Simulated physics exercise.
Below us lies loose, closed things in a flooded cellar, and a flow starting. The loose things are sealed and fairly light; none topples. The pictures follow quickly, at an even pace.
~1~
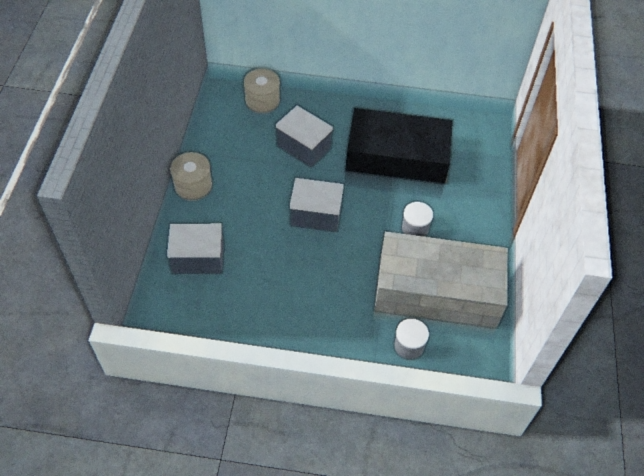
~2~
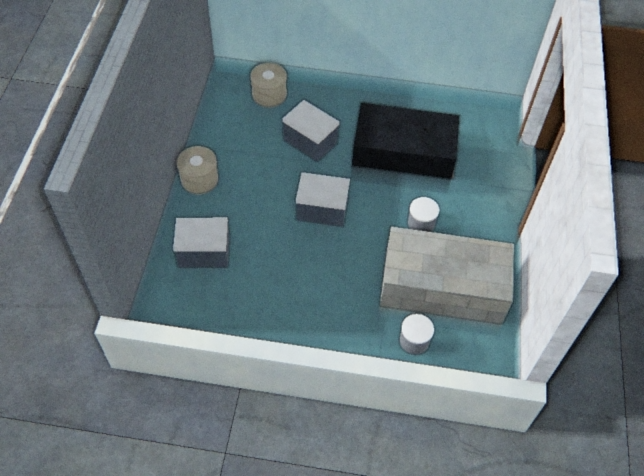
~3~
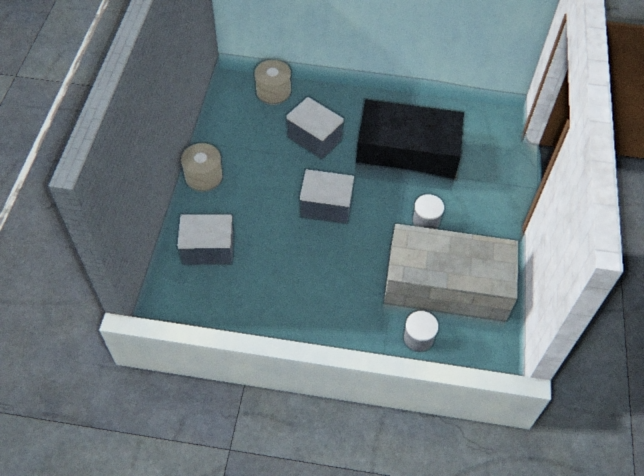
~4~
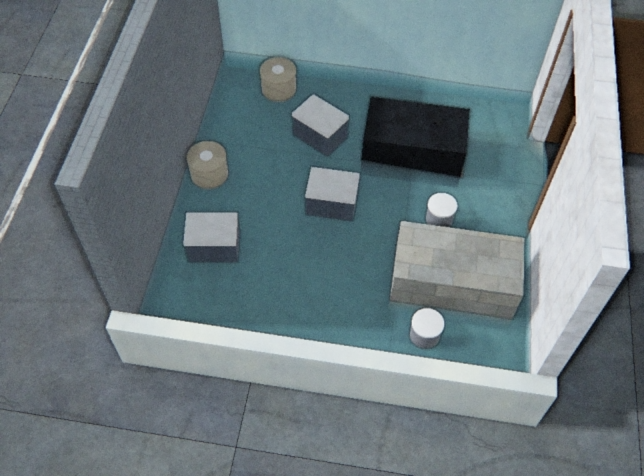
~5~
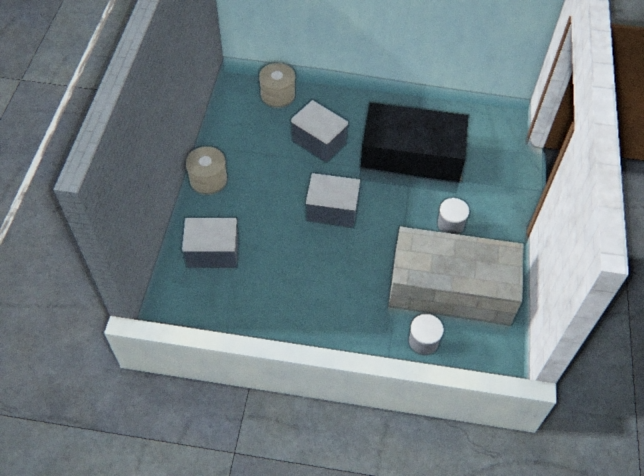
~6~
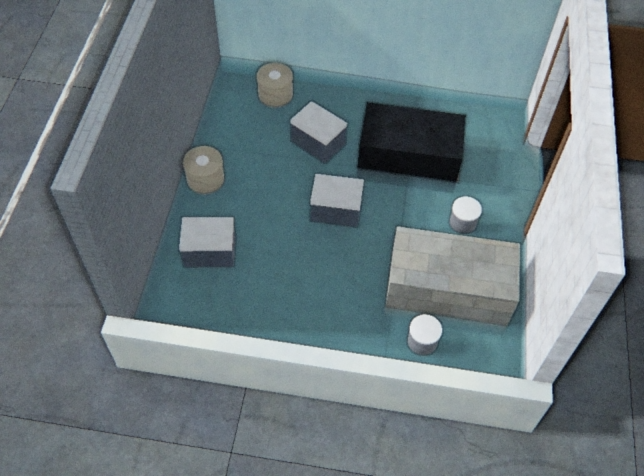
Open-topped room with teal floor holding scattered blocks and cylinders, one small white cylinder sliding slowly right behind a pale block.
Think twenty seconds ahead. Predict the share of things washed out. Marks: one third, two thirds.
That comes to between one and two thirds.
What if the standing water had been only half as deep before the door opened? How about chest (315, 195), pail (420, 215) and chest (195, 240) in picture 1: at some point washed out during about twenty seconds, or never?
One after the other: Washed out, washed out, left behind.
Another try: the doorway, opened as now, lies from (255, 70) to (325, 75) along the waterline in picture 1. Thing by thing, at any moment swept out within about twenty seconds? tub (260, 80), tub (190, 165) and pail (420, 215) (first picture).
In that order: Out, carried outside, kept in.
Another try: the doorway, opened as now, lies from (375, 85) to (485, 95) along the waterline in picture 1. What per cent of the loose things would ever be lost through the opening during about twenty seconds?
About 60 per cent.
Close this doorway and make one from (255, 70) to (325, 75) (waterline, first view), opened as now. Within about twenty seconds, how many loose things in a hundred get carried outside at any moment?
Roughly 70 per cent.
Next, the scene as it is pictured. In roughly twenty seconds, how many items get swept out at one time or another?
4 of them.
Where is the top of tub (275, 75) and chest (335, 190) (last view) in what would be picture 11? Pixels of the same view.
Close to (306, 78) and (414, 187).
A moment on, 1 of 7 are out; 6 afloat.
Next, 2 of 7 are out; 5 afloat.
Later, 4 of 7 are out; 3 afloat.
In the end, 4 of 7 are out; 3 afloat.
